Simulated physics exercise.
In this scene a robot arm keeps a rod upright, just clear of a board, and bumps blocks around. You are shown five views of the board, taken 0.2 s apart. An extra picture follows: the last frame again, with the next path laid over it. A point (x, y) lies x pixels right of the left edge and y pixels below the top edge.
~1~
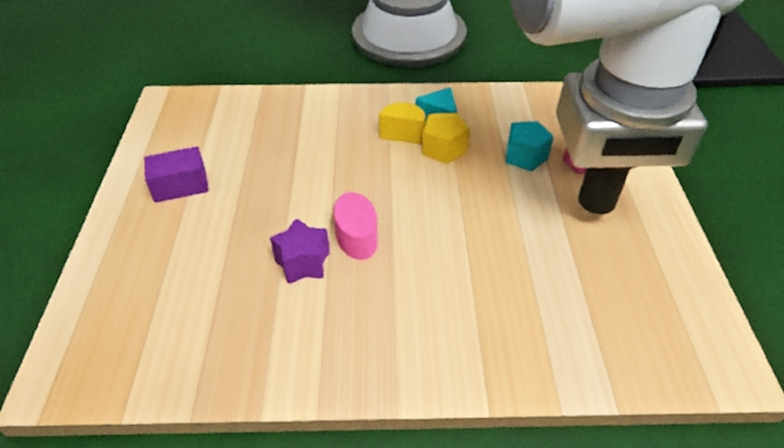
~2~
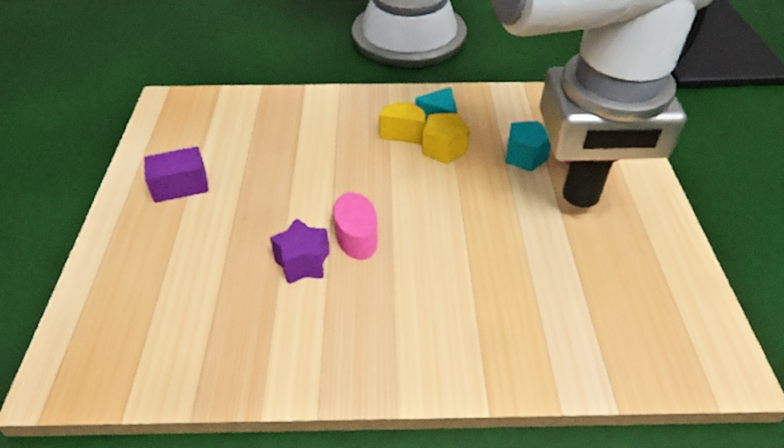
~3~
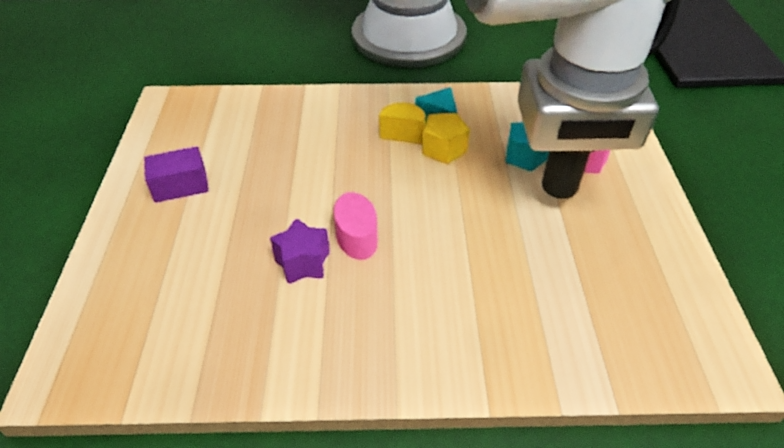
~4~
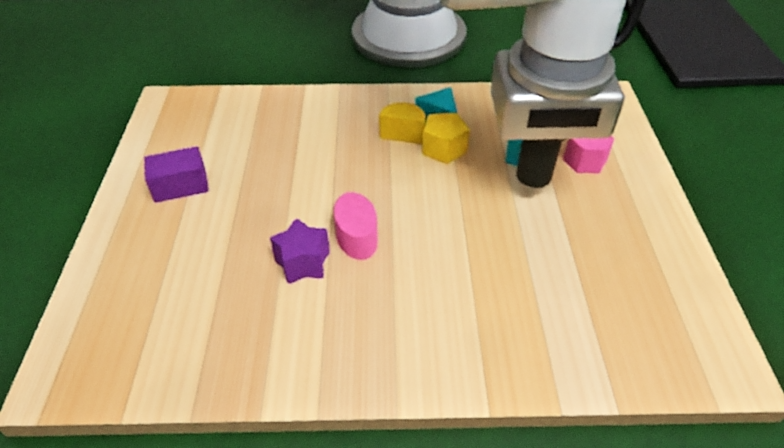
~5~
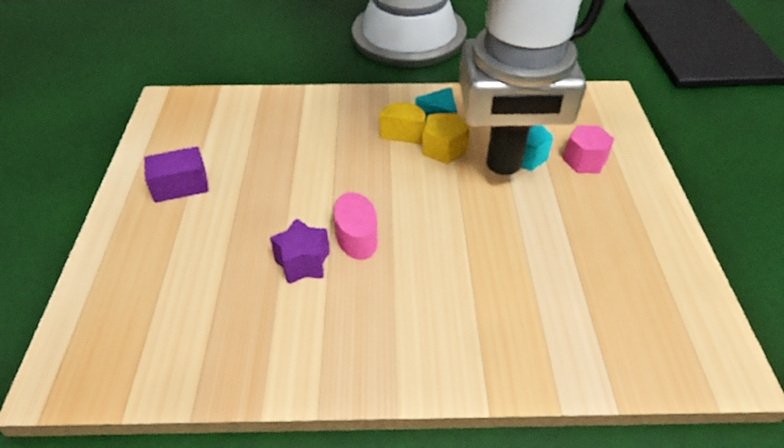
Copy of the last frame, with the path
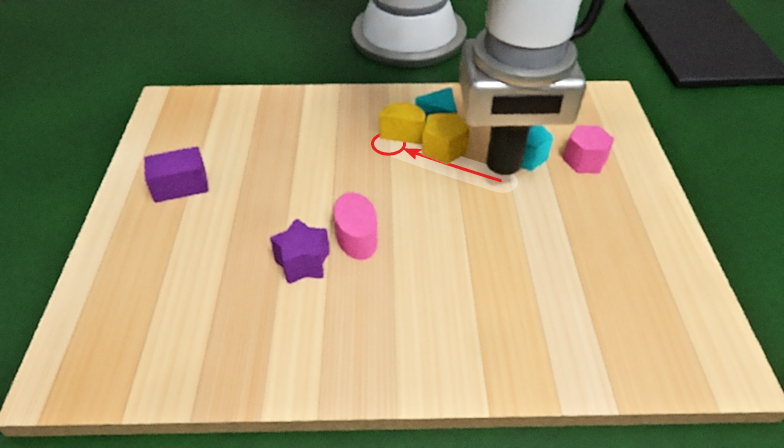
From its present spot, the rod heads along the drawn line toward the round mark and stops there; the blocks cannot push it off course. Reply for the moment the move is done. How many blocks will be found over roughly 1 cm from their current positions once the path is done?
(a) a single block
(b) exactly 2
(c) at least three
I choose c.
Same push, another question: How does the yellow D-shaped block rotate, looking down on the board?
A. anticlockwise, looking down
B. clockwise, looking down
A: Anticlockwise, looking down.
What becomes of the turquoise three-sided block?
At the moment the path ends, the turquoise three-sided block no longer stands where it did.
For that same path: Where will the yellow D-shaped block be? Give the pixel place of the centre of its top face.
My prediction: (386, 96).
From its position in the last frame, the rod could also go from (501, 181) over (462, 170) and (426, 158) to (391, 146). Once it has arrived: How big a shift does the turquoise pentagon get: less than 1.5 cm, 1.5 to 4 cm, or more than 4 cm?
That one ends up within 1.5 cm of where it is now.
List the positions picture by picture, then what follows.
In the first picture, rod tip at (597, 202); block tops, yellow D-shaped block at (404, 111); turquoise three-sided block at (441, 98); yellow pentagon at (446, 125); turquoise pentagon at (530, 133).
In the second picture, rod at (581, 195); blocks unchanged.
In the third picture, rod at (560, 187); blocks unchanged.
In the fourth picture, rod at (534, 176); blocks unchanged.
In the fifth picture, rod at (504, 164); yellow D-shaped block at (404, 111); turquoise three-sided block at (441, 98); yellow pentagon at (446, 125); turquoise pentagon at (530, 133).
Path on the board, from (501, 181) directly to (389, 144).
What follows on the original path. One third of the way, rod at (462, 151); yellow pentagon at (443, 123).
Two thirds of the way, rod at (425, 139); yellow D-shaped block at (389, 100), turned 55° anticlockwise; turquoise three-sided block at (441, 92), turned 15° clockwise; yellow pentagon at (424, 109), turned 55° clockwise.
At the end, rod at (389, 127); yellow D-shaped block at (386, 96), turned 70° anticlockwise; turquoise three-sided block at (442, 91), turned 25° clockwise; yellow pentagon at (418, 105), turned 70° clockwise; turquoise pentagon in place.
